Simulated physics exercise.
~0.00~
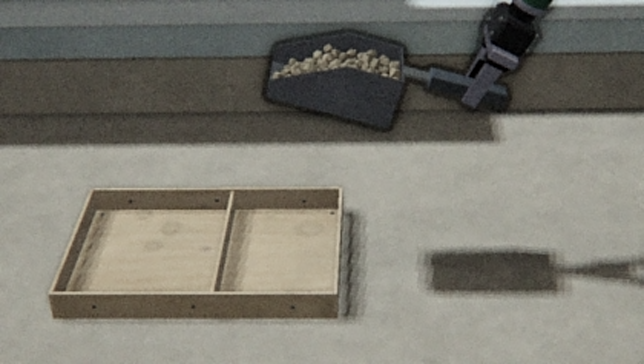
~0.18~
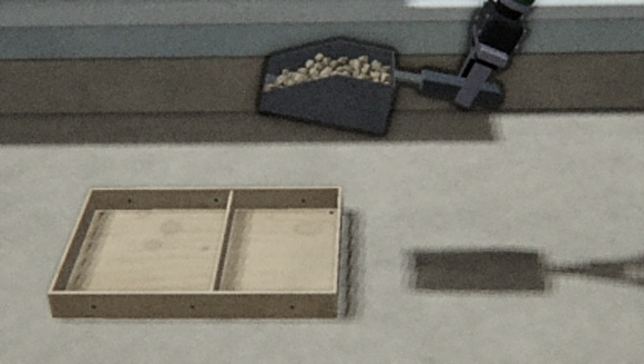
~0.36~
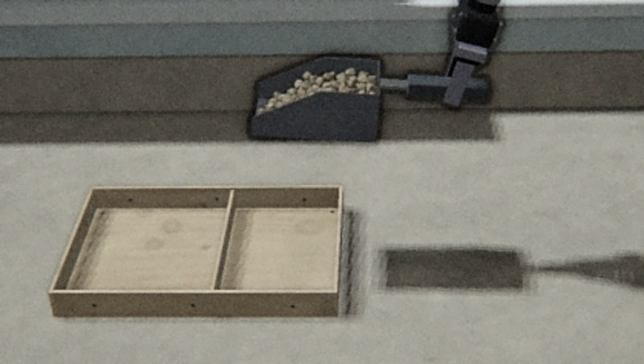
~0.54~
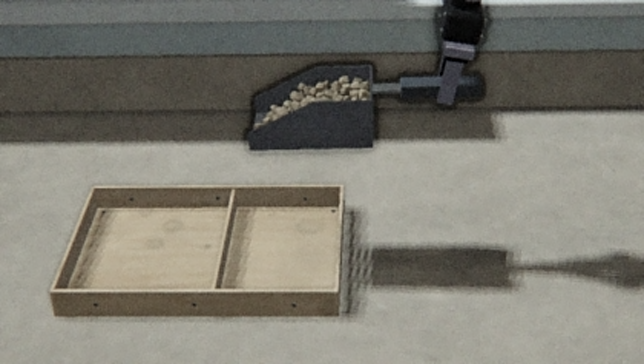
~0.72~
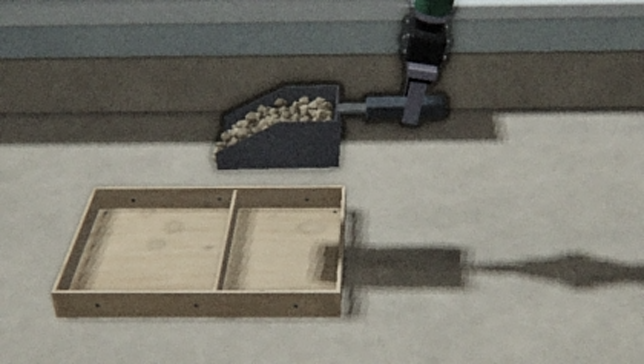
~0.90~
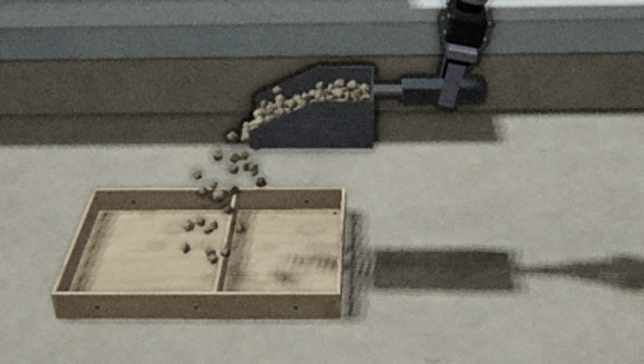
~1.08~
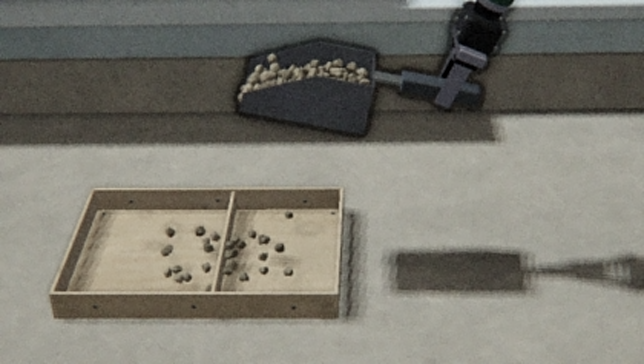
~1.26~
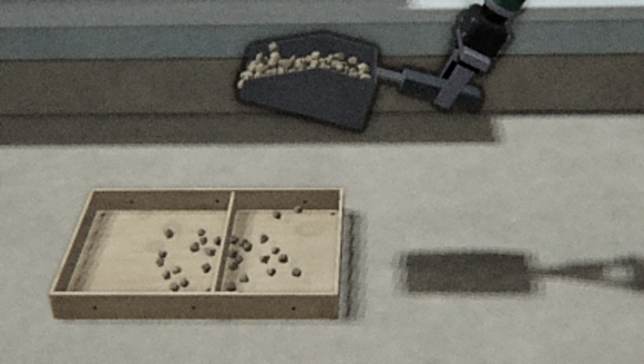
The footage shows a robotic arm lowering a dark scoop of small pebbles leftward toward a divided wooden tray, then drawing back as some pebbles spill and scatter on both sides of the divider. The scoop tilts back and stops, still holding most of its load.
